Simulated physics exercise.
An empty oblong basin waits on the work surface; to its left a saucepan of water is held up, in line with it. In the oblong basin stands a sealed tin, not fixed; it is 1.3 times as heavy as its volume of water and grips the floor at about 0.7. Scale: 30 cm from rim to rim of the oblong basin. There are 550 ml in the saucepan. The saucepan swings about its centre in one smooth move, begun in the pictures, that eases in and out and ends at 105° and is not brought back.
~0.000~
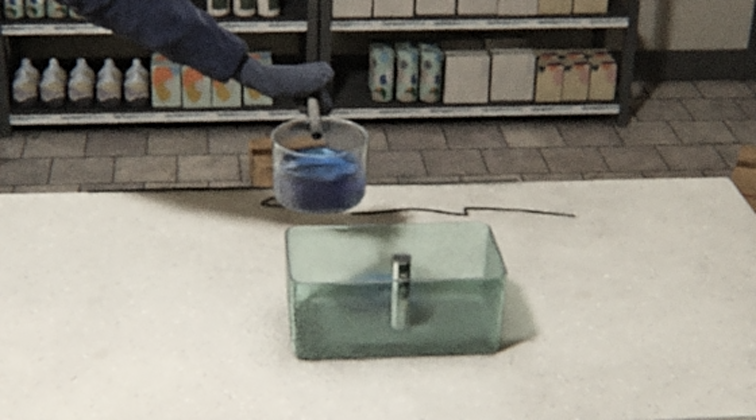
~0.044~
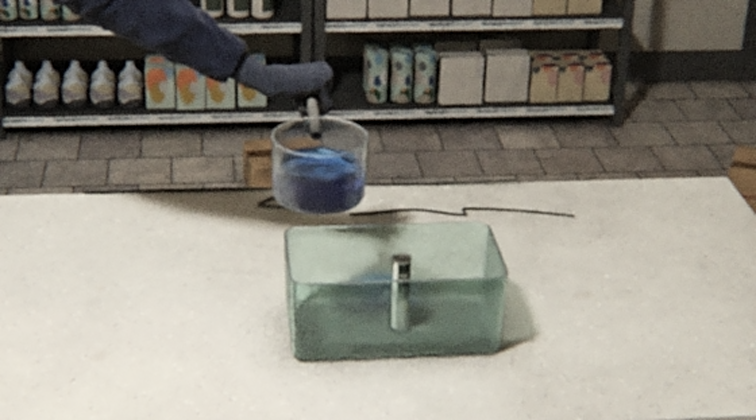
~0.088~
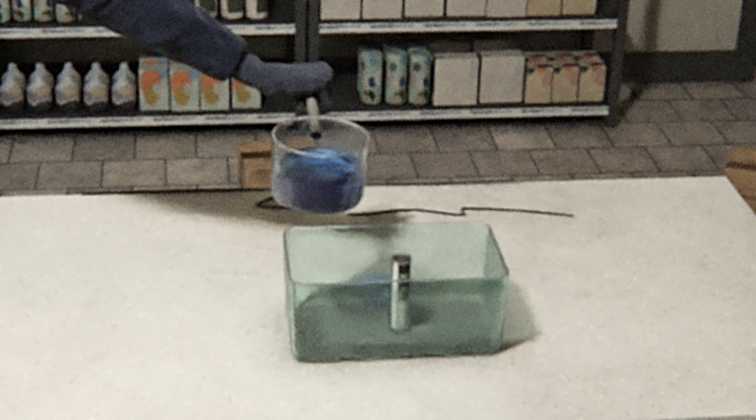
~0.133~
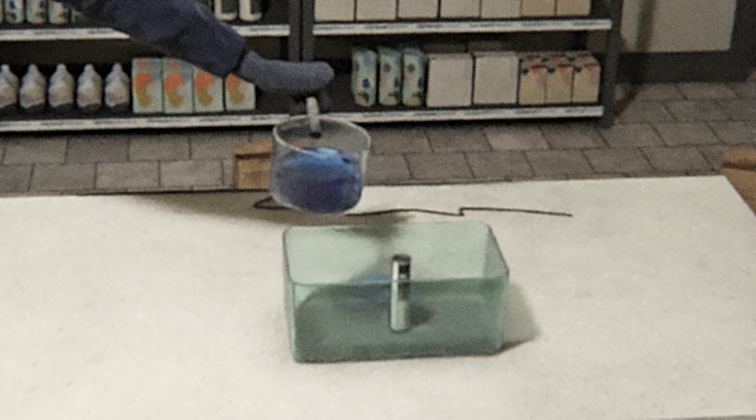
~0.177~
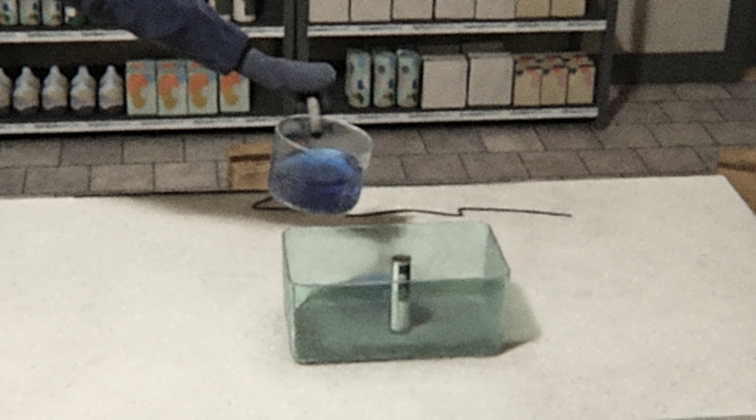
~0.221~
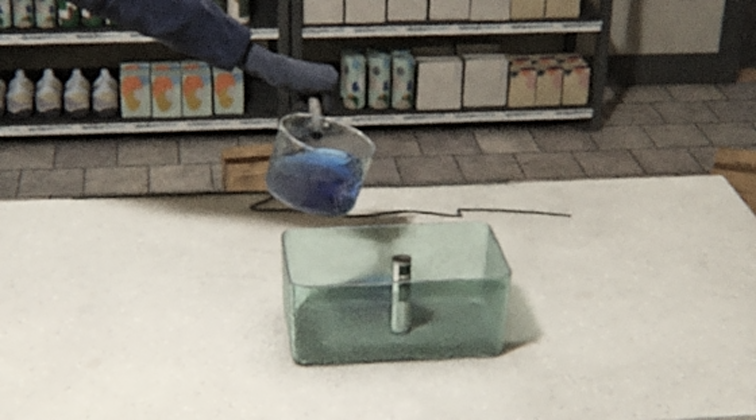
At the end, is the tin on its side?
The tin falls.
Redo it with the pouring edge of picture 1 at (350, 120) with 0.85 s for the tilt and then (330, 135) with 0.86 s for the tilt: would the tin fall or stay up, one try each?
First it goes over; then it keeps standing.
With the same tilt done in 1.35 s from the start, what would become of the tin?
Then it topples.
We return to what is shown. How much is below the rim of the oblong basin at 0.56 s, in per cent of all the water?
Some 0 per cent.
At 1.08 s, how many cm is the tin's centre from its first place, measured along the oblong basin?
Some 3 cm.
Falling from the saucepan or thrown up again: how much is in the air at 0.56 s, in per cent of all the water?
Near 24 in a hundred.
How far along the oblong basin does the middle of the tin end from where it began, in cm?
Some 7.5 cm.
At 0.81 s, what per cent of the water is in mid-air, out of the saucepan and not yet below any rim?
Some 16 per cent.
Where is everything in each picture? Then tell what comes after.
In the first frame, it leans 0°; its right rim is at (368, 137); the water meets the walls at (275, 165) and (364, 163); the oblong basin's rim runs from (288, 256) to (498, 250); the tin's top is at (402, 261).
In the second frame, it leans 1°; its right rim is at (368, 137); the water meets the walls at (275, 165) and (364, 163).
In the third frame, it leans 3°; its right rim is at (369, 138); the water meets the walls at (274, 165) and (364, 163).
In the fourth frame, it leans 6°; its right rim is at (370, 140); the water meets the walls at (273, 165) and (363, 162).
In the fifth frame, it leans 11°; its right rim is at (372, 143); the water meets the walls at (271, 165) and (364, 162).
In the sixth frame, it leans 16°; its right rim is at (374, 148); the water meets the walls at (271, 165) and (365, 163).
Then, 0.56 s in, the tilt is 77° and 76 per cent is still to pour; the tin stands where it began.
Then, 0.81 s in, the tilt is 104° and 20 per cent is still to pour; the tin stands where it began.
Then, 1.08 s in, the tilt is 105° and 2 per cent is still to pour; the tin leans 24°.
Then, 1.36 s in, the tilt is 105° and 0 per cent is still to pour; the tin lies on its side.
Finally, the tin lies on its side.
